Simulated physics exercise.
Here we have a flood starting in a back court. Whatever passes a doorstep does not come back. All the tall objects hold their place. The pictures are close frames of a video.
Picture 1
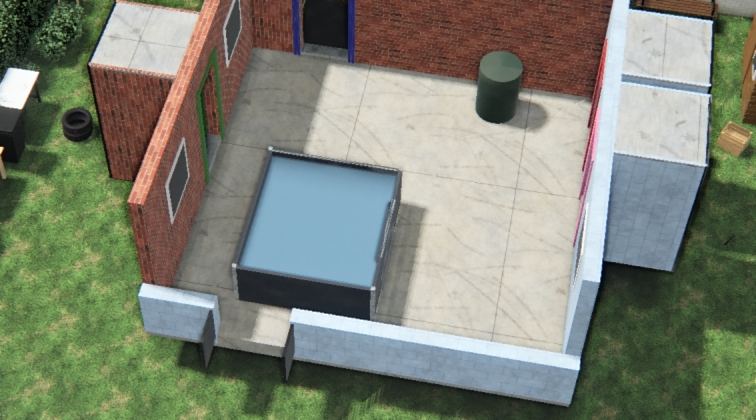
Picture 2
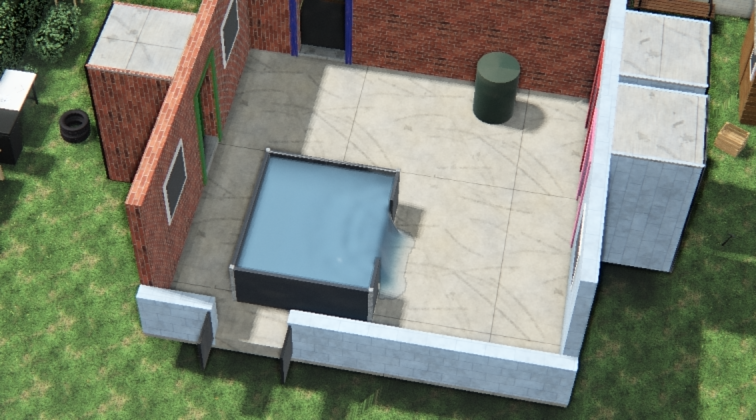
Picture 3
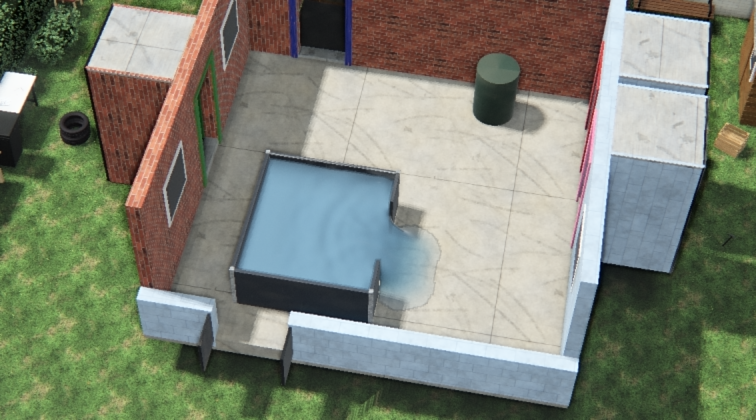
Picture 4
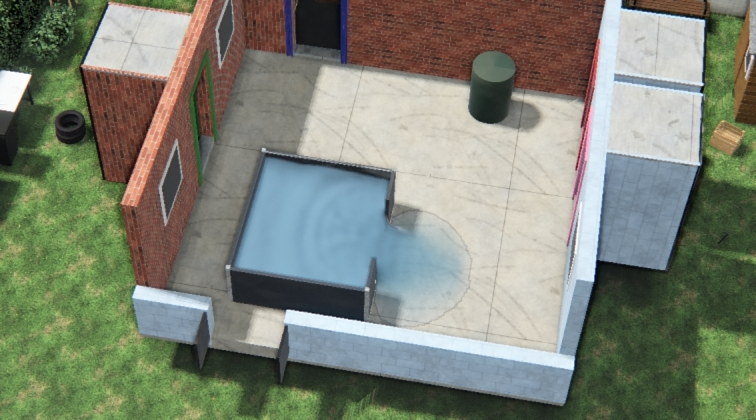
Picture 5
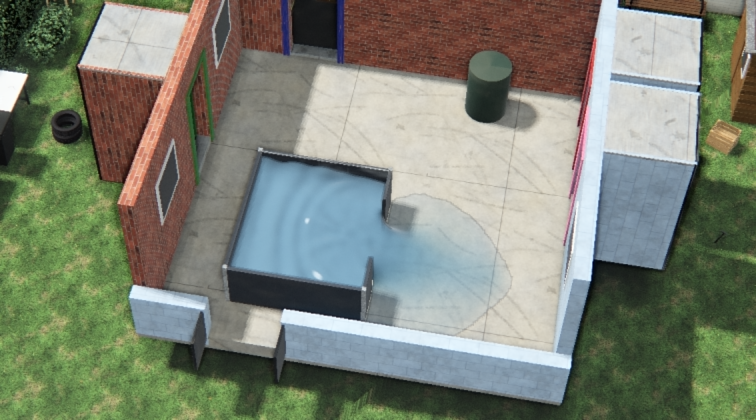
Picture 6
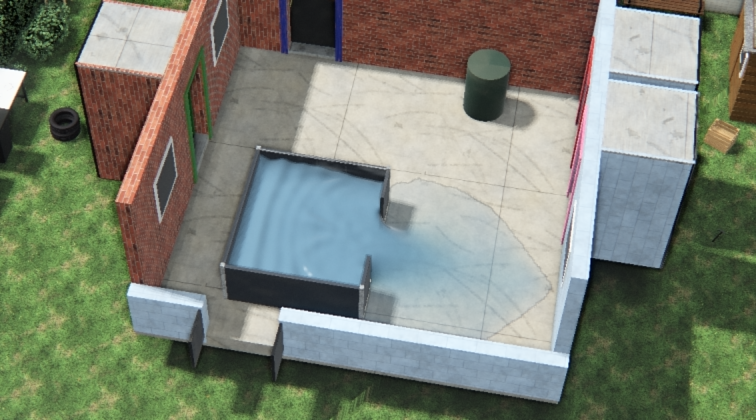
Water pouring from a gap in the right side of a dark square tank, spreading rightward across a walled concrete yard.
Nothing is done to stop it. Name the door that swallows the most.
The red doorway takes the most.
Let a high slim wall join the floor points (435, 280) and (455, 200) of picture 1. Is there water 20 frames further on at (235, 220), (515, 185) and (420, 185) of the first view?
As listed: Clear, covered, wet.
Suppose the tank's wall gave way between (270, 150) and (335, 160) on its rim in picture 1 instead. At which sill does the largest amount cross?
That is the door marked blue.
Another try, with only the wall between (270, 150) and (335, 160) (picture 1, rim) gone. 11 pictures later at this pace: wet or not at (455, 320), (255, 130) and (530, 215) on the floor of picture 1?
As listed: Not flooded, wet, not flooded.
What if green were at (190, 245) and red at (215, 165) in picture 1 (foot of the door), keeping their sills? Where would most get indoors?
I say the one in pink.
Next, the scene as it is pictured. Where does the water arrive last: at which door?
The green-painted one.
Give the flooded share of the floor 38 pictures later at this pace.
Some 85 per cent.
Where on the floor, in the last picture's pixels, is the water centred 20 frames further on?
At about (416, 251).
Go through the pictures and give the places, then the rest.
The tank at (320, 220) is whole and still, in the first picture.
Water pours out at (382, 249) and has run to (392, 295), in the second picture.
Water pours out at (382, 252) and has run to (422, 299), in the third picture.
Water pours out at (378, 251) and has run to (460, 291), in the fourth picture.
The front is at (506, 286), out from the gap at (375, 251), in the fifth picture.
The front is at (544, 288), out from the gap at (373, 248), in the sixth picture.
A moment on, water covers 30 % of the floor; pink door a trickle in, blue door not reached, green door not reached, red door not reached.
Next, water covers 40 % of the floor; pink door some in, blue door not reached, green door not reached, red door wet at the sill, nothing in.
Then, water covers 45 % of the floor; pink door a lot in, blue door not reached, green door not reached, red door some in.
Later, water covers 85 % of the floor; pink door a lot in, blue door wet at the sill, nothing in, green door not reached, red door a lot in.
In the end, water covers 100 % of the floor; pink door a lot in, blue door wet at the sill, nothing in, green door wet at the sill, nothing in, red door a lot in; the red door has let in the most.
